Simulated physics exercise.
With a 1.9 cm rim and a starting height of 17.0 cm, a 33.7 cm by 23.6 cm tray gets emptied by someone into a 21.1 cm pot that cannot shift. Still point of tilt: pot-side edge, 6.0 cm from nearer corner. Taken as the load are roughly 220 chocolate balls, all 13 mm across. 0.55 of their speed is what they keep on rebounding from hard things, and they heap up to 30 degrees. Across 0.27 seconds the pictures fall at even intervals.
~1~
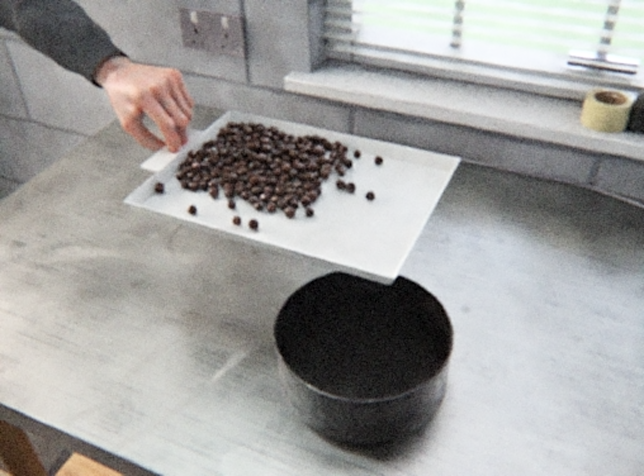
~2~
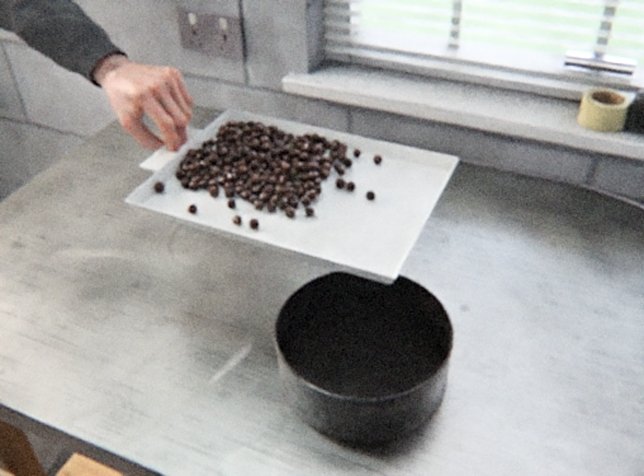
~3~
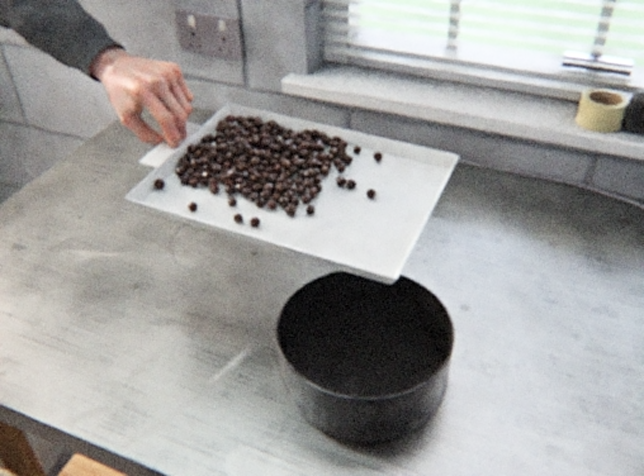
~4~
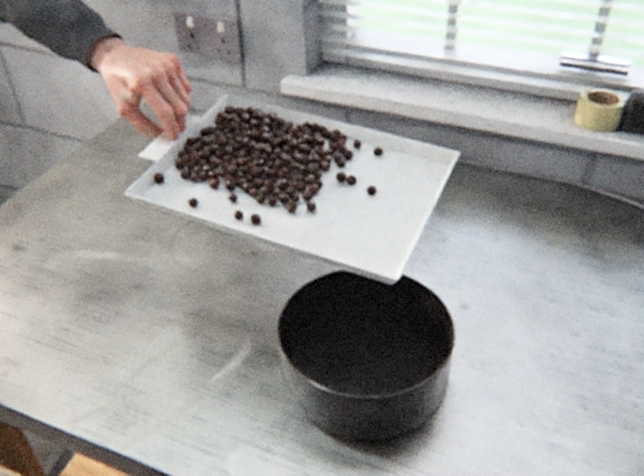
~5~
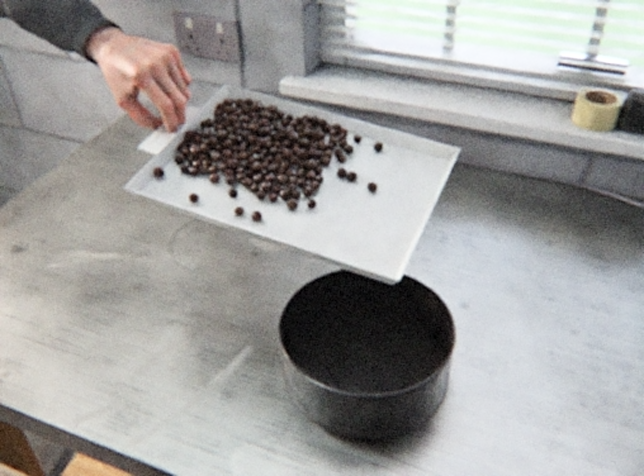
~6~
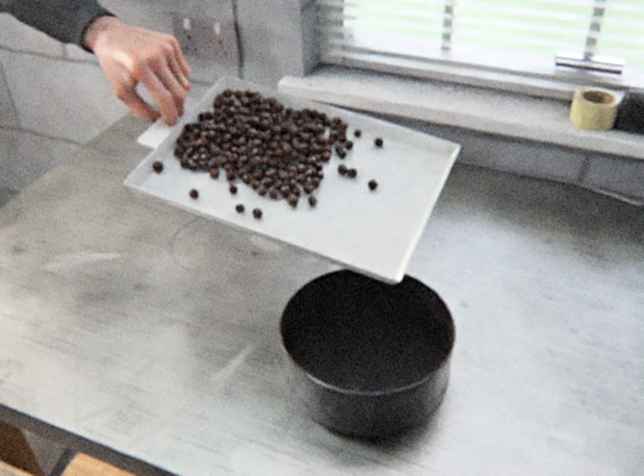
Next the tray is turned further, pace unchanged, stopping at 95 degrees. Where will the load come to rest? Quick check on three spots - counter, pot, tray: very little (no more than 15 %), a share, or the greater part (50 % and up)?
Counter - very little; pot - the greater part; tray - very little.
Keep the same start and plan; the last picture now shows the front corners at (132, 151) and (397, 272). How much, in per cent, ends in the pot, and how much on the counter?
Split: Pot = 35, counter = 65.
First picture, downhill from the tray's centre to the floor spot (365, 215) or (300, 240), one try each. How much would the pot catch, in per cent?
I'd put it at about 45 per cent for the first tilt and about 85 per cent for the second.
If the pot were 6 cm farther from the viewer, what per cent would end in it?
With that change it comes to something like 50 in a hundred.
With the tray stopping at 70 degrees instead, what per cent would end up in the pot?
It would be near 100 per cent.
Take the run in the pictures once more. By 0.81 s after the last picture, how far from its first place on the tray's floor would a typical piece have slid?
By then it sits near 23 cm from where it began.
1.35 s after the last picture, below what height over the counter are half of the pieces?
Some 2 cm.
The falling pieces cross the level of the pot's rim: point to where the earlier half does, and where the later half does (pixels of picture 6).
Roughly (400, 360) to begin with, later roughly (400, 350).
Then, 0.81 s after the last picture, tilt 50 degrees; the tray holds 70 %, the pot 25 %.
Then, 1.35 s after the last picture, tilt 76 degrees; the tray holds 15 %, the pot 80 %.
Then, 1.95 s after the last picture, tilt 95 degrees; the tray holds 0 %, the pot 100 %.
In the end, counter 0 %, pot 100 %, tray 0 %.
